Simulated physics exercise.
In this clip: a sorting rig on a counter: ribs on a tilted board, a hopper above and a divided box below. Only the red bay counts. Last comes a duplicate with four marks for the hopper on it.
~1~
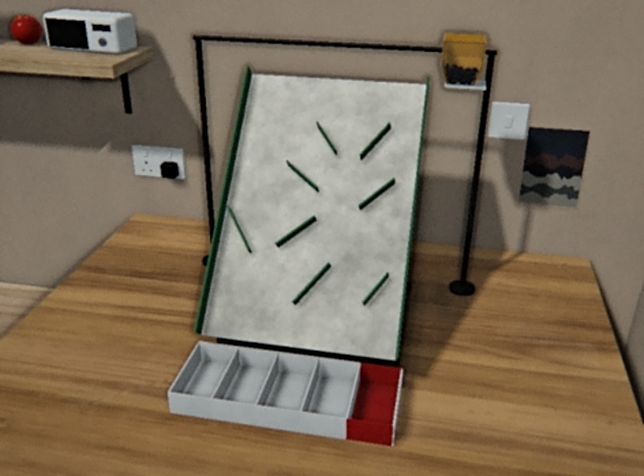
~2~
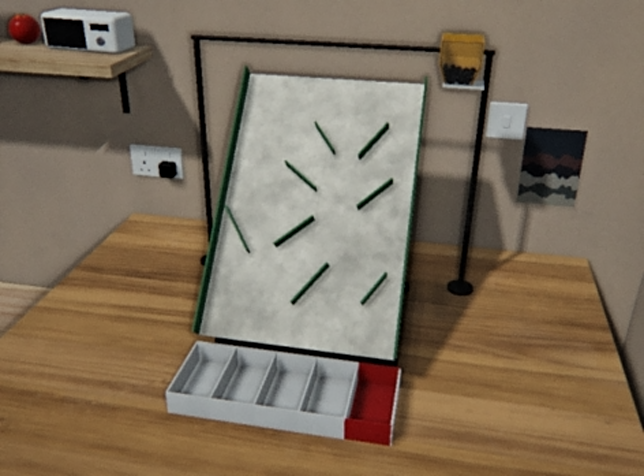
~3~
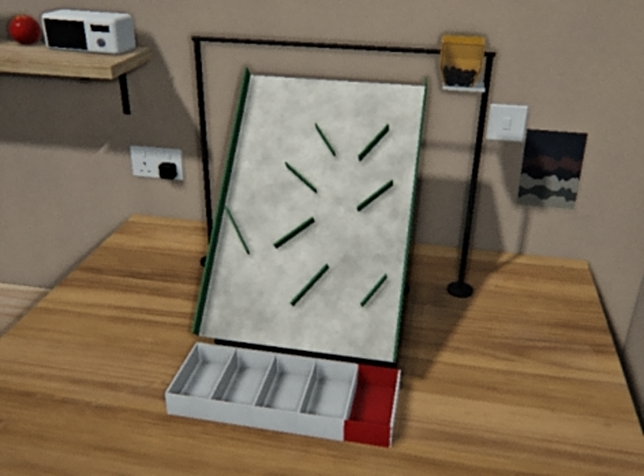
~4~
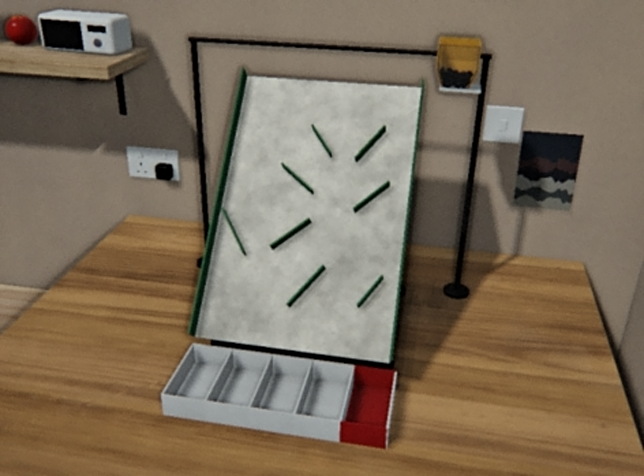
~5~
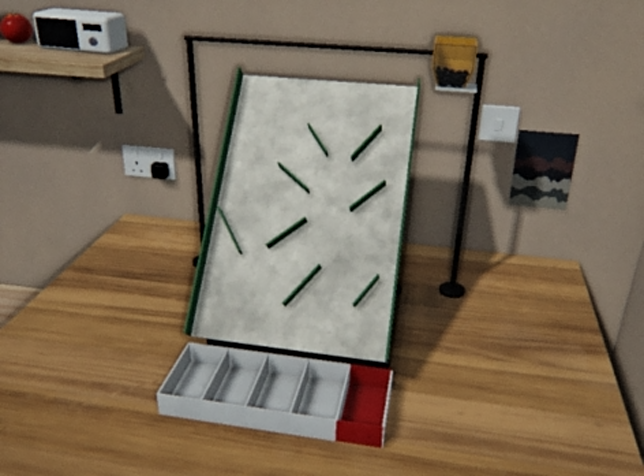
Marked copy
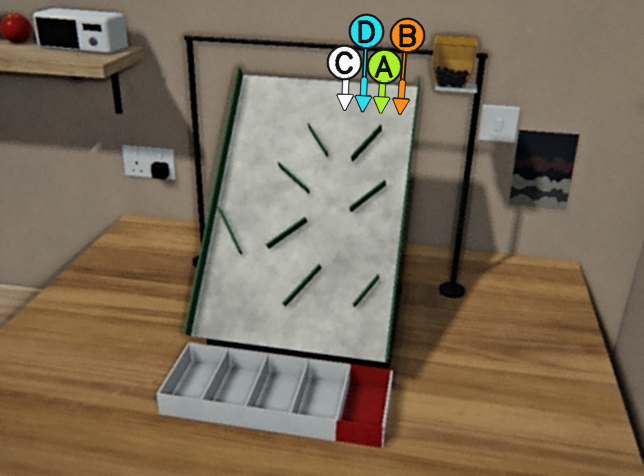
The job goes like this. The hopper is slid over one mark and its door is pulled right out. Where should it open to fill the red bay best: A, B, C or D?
B beats the others.
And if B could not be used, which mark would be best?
It is A.
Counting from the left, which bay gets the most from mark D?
The second.
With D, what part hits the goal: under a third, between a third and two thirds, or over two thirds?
Under a third.
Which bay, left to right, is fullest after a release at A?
It is the second one.
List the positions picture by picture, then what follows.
The first frame shows hopper near (460, 75), black beans, door shut.
The second frame shows ribs (315, 121) to (333, 150), (358, 155) to (388, 122), (285, 160) to (315, 187).
The third frame shows ribs (357, 207) to (393, 180), (225, 206) to (246, 251), (273, 245) to (313, 217).
The fourth frame shows ribs (286, 305) to (324, 265), (357, 305) to (382, 275).
The fifth frame shows red bay near (359, 433), number 5 of 5 from the left.
On the marked copy, mark A meets the board at (381, 107); mark B meets the board at (400, 108); mark C meets the board at (344, 104); mark D meets the board at (362, 105).
If A is chosen, close to a quarter in the red bay, close to two thirds in other bays, only a few held on the board.
If B is chosen, close to two thirds in the red bay, close to a third in other bays.
If C is chosen, a small share in the red bay, all but a few in other bays.
If D is chosen, only a few in the red bay, all but a few in other bays, only a few held on the board.
